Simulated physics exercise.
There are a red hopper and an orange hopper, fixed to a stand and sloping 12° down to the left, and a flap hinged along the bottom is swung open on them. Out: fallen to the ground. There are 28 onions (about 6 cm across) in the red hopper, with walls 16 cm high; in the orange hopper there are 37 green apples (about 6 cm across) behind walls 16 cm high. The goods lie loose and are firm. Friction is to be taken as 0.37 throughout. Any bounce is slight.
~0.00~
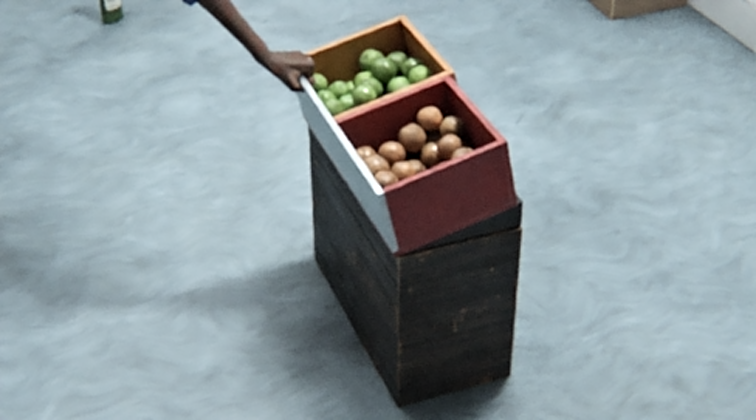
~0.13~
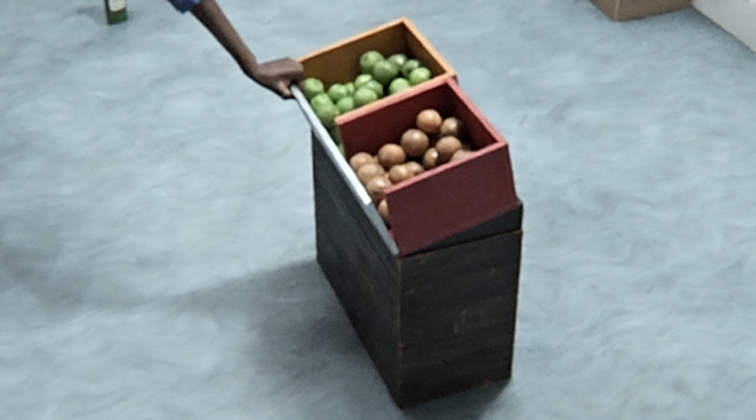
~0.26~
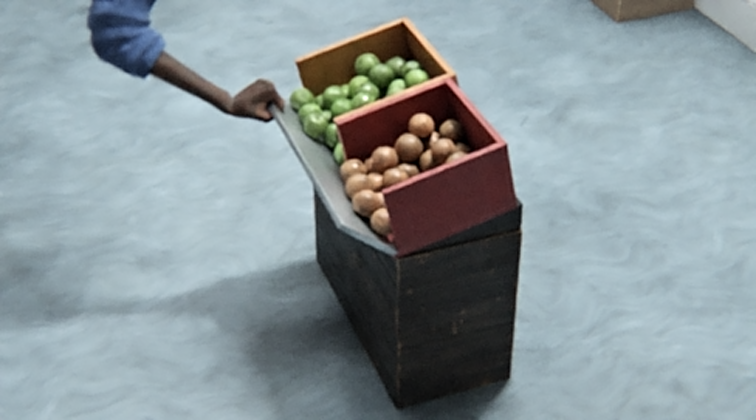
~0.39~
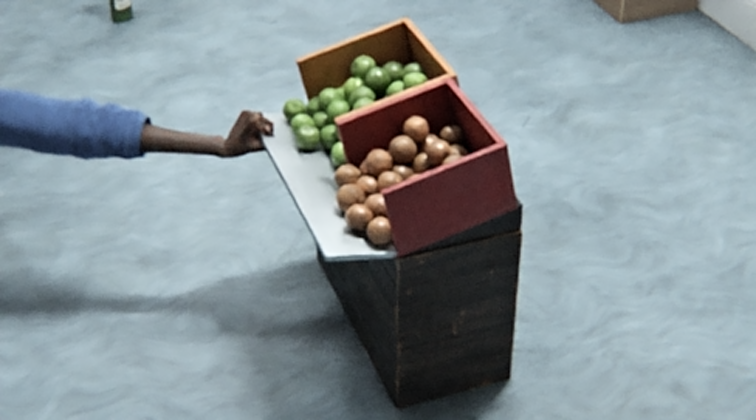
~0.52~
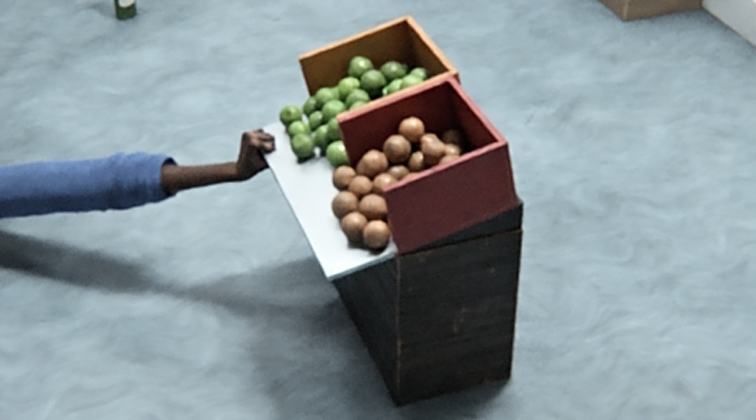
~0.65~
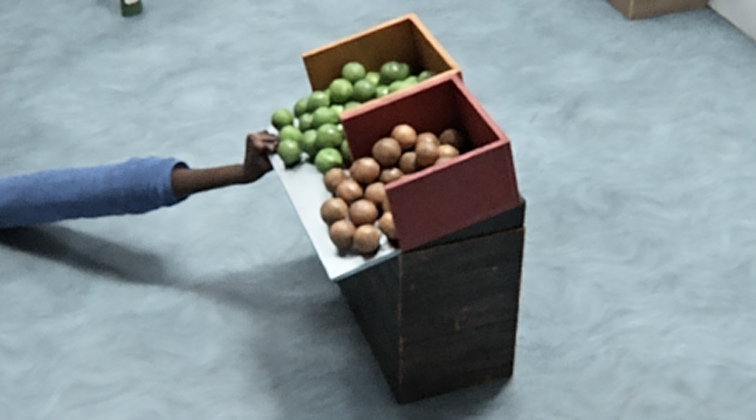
A hand lowers a pale flap, and green apples and brown onions roll onto it leftward.
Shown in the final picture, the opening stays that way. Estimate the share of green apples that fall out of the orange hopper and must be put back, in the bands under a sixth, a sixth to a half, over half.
Onto the ground goes a portion past half.
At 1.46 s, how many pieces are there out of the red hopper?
About: Red hopper 20.
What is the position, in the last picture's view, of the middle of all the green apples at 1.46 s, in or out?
Middle: About (227, 284) px.
After 0.85 s, red hopper 28 in, 0 out and orange hopper 37 in, 0 out.
After 1.11 s, red hopper 22 in, 6 out and orange hopper 28 in, 9 out.
After 1.46 s, red hopper 9 in, 19 out and orange hopper 15 in, 22 out.
Final count (at 1.92 s), red hopper 0 in, 28 out and orange hopper 0 in, 37 out. Asked share, 37 of 37, 100 per cent.
